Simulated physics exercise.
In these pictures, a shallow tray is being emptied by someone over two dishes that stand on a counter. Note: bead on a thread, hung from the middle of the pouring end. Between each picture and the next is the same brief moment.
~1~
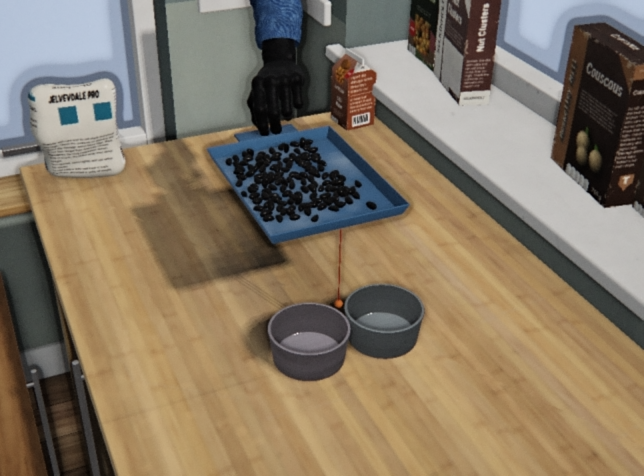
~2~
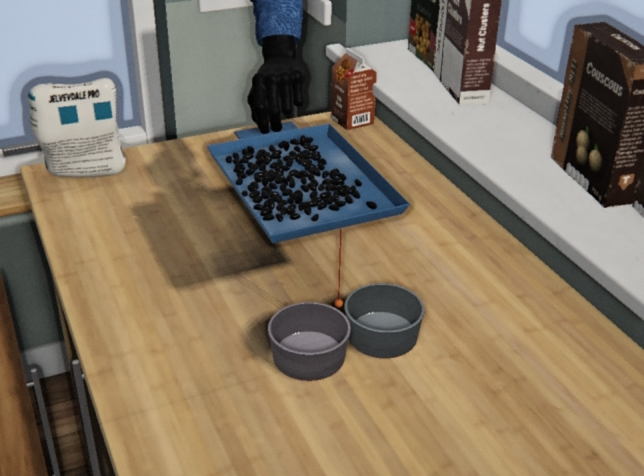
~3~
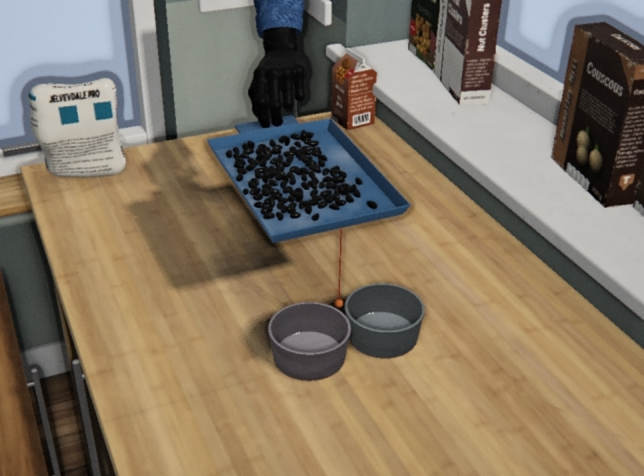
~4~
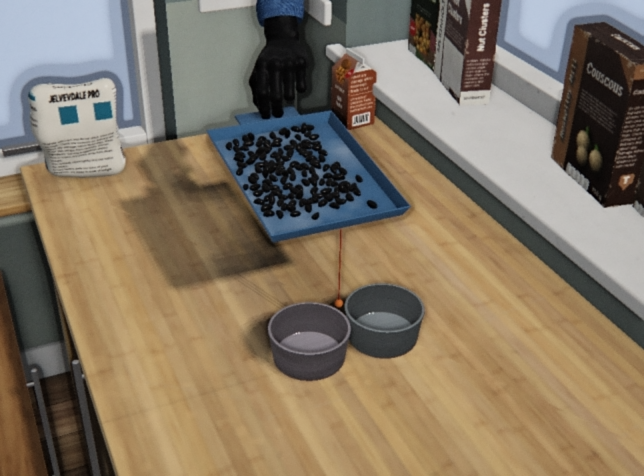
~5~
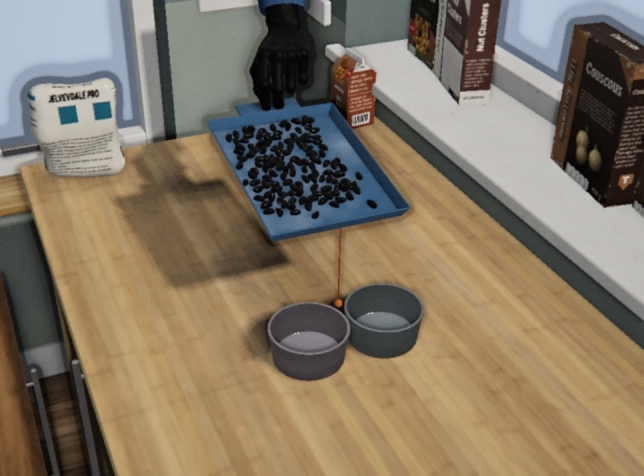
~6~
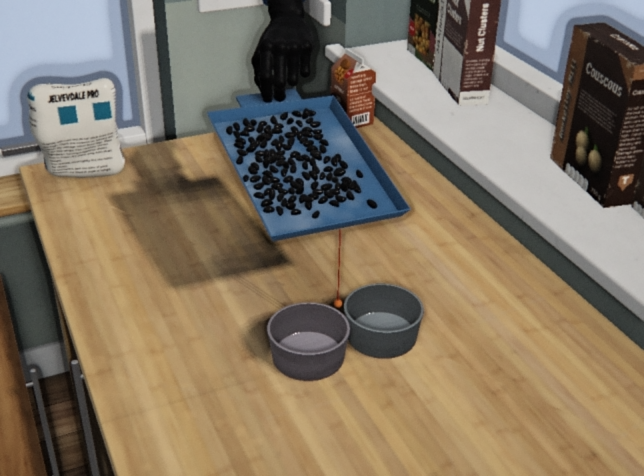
A blue tray of black beans was tilted slowly by a black-gloved hand, its far end rising and one front corner dipping slightly, while two dishes and a hanging orange bead stayed still below.
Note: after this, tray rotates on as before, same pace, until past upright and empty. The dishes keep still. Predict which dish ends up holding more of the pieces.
I expect the right-side dish to gain more.
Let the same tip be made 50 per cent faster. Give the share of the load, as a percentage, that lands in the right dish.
About 50 per cent.
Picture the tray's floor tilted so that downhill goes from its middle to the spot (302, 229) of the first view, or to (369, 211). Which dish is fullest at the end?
Results - the dish on the left side first, the dish on the right side second.
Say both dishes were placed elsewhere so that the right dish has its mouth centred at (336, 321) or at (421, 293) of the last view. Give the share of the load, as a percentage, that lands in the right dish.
In turn 30 and 20 in a hundred.
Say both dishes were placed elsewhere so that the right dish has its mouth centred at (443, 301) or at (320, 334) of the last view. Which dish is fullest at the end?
In the first try it's the left-side dish, and in the second it's the right-side dish.
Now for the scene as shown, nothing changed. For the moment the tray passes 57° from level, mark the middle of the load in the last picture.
In the last view, the load is centred close to (344, 203).
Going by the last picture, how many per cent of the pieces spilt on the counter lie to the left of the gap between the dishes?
20 per cent, roughly.
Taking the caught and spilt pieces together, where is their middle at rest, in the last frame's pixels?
Once nothing moves, the middle sits near (378, 342).
Soon after the last picture, tray tipped steeply; nearly all on the tray; a stray few in the right dish; a small part in the air.
A little later, tray tipped right over; a small part on the tray; a small part in the left dish; about a third in the right dish; about a quarter outside both; about a quarter in the air.
Later still, tray tipped past a quarter turn; about a quarter in the left dish; about half in the right dish; about a third outside both.
At rest, tray tipped past a quarter turn; about a quarter in the left dish; about half in the right dish; about a third outside both.
